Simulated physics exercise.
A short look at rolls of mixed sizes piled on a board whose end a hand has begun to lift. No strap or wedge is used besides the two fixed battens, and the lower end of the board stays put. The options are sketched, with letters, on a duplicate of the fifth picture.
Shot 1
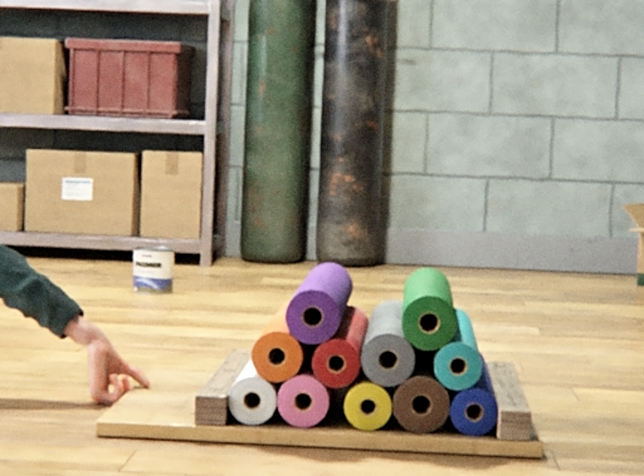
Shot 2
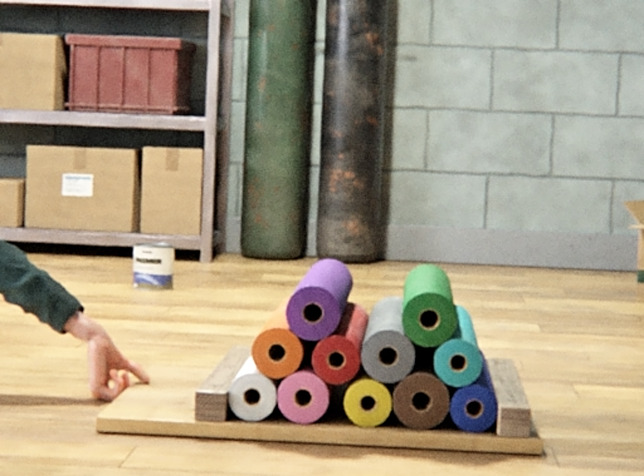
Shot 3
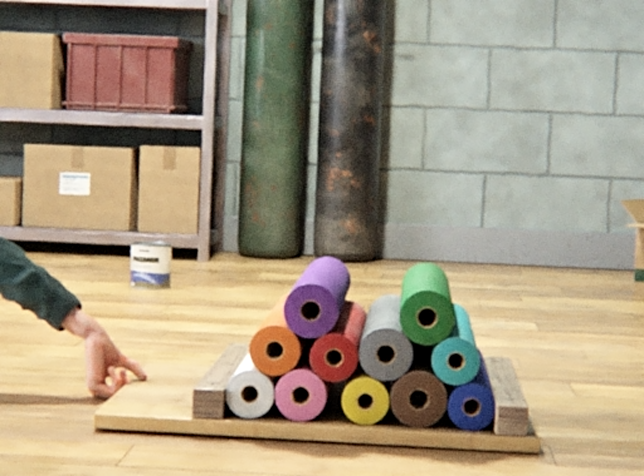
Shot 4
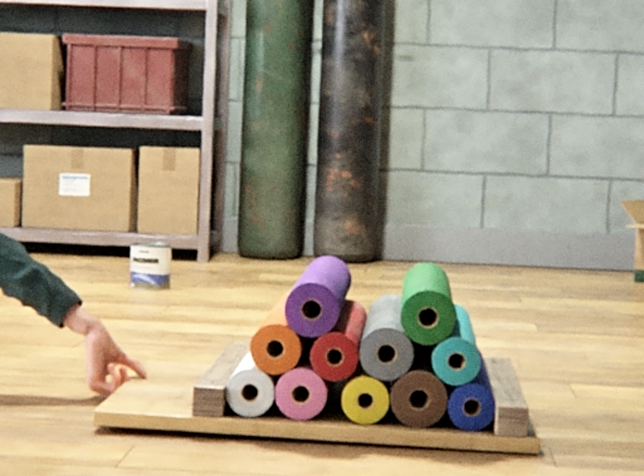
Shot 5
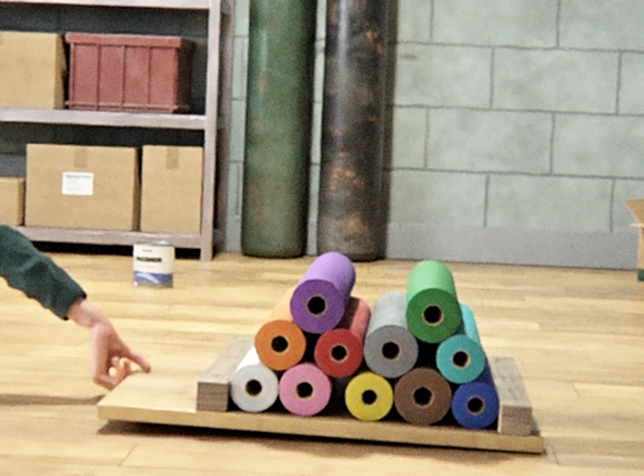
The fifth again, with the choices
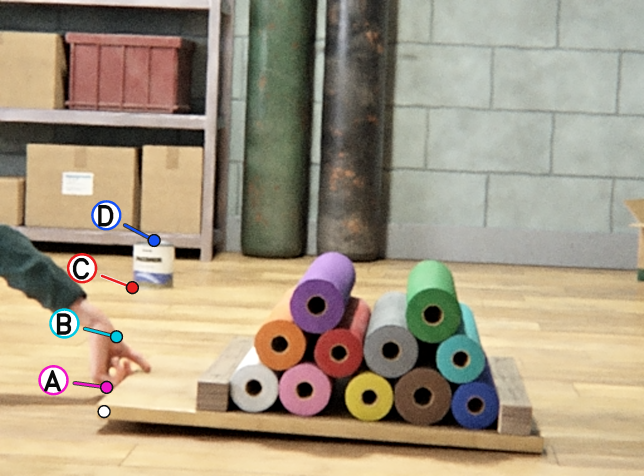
A hand at the left rests its fingers by the end of a wooden board stacked with colourful rolls, barely moving at first. Then it raises that end slightly, and the board tilts a little, its left side higher, with the rolls still piled between two wooden blocks.
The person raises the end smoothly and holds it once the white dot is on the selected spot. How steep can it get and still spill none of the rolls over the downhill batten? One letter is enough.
It can be raised to B.
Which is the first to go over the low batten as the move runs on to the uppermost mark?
It is the turquoise one.
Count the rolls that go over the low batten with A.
At A the number is none.
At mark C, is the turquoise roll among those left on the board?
The turquoise roll: No.
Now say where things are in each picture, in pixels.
In the first frame, board (328, 396); white roll (252, 401); pink roll (303, 401).
In the second frame, pink roll (303, 398); yellow roll (368, 403).
In the third frame, board (325, 390); white roll (250, 394); grey roll (386, 354).
In the fourth frame, board (325, 389); white roll (250, 392); pink roll (301, 394).
In the fifth frame, board (329, 385); white roll (254, 387); pink roll (305, 390).
On the copy, A at (107, 387); B at (116, 337); C at (133, 287); D at (154, 241); the white dot at (104, 412).
On B. First, board at 11°.
Then, board at 12°.
Finally, board at 12°, none over the low batten.
By contrast, A none over the low batten; C three over the low batten (grey, turquoise, green); D five over the low batten.
